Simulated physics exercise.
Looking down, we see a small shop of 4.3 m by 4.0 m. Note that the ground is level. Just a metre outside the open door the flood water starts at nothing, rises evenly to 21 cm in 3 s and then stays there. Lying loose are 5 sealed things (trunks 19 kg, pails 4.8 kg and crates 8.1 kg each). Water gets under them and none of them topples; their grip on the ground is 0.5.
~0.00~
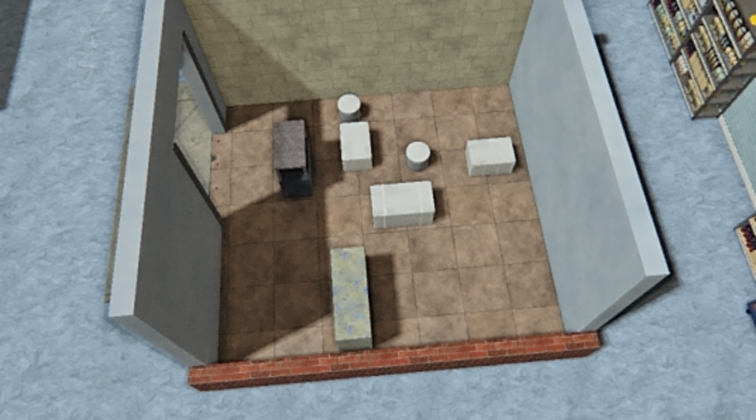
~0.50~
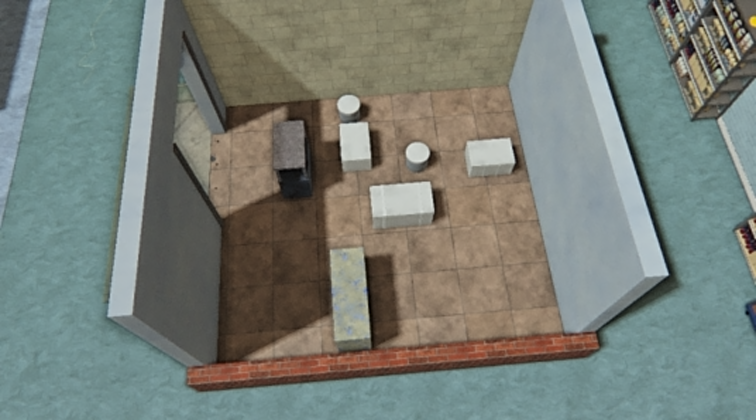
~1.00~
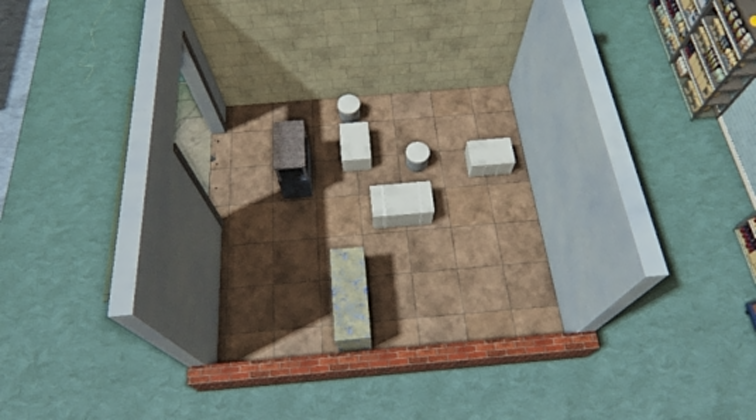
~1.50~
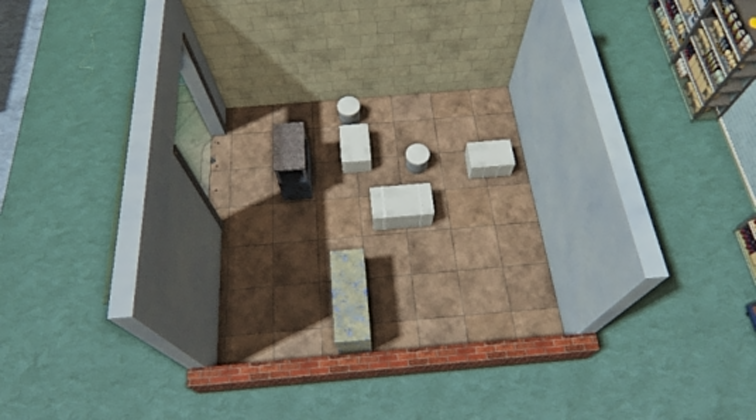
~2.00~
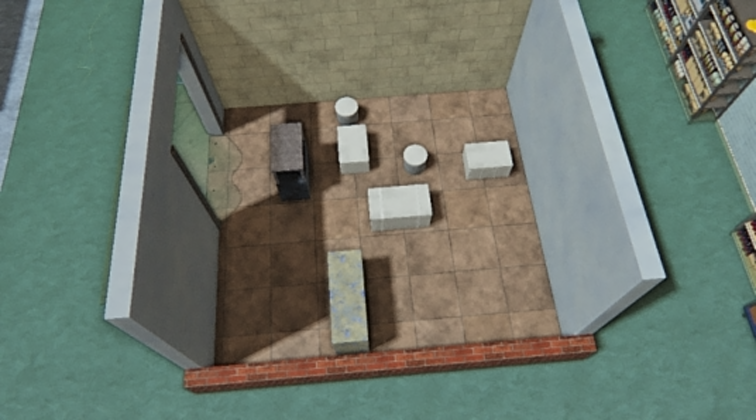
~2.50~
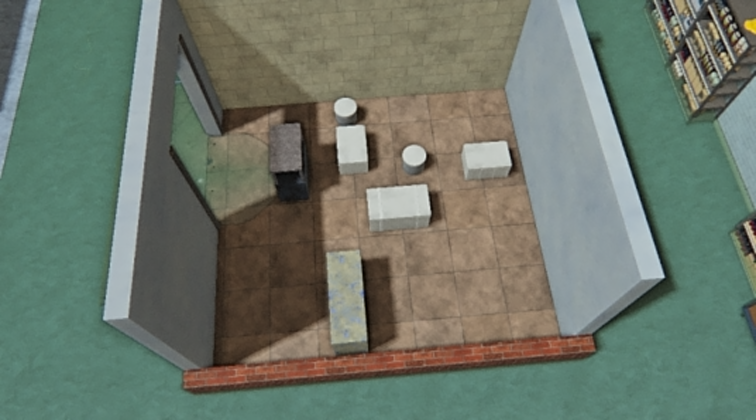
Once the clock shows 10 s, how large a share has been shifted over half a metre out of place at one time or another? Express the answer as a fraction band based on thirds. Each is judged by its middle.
The band is one third to two thirds.
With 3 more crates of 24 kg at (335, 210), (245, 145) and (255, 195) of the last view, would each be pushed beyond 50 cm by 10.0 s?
Sequence: Below the line / above the line / above the line.
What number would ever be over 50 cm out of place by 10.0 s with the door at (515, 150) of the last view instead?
Then 5 of them would.
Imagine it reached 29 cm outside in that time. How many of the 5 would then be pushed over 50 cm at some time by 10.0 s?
5.
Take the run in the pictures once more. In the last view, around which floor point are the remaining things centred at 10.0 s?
The centre is close to (424, 223).
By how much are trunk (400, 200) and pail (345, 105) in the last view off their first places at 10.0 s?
Respectively 5 and 300 centimetres.
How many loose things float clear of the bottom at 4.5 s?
At that moment it comes to 0.
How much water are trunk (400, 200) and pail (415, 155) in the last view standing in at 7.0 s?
I'd estimate 3 cm for the first and 3 cm for the second.
After 3.5 s 0 of 5 are over 50 cm from their spots; 0 afloat.
After 4.5 s 0 of 5 are over 50 cm from their spots; 0 afloat.
After 7.0 s 1 of 5 are over 50 cm from their spots; 1 afloat.
After 10.0 s 2 of 5 are over 50 cm from their spots, and 2 have been at some point; 4 afloat.
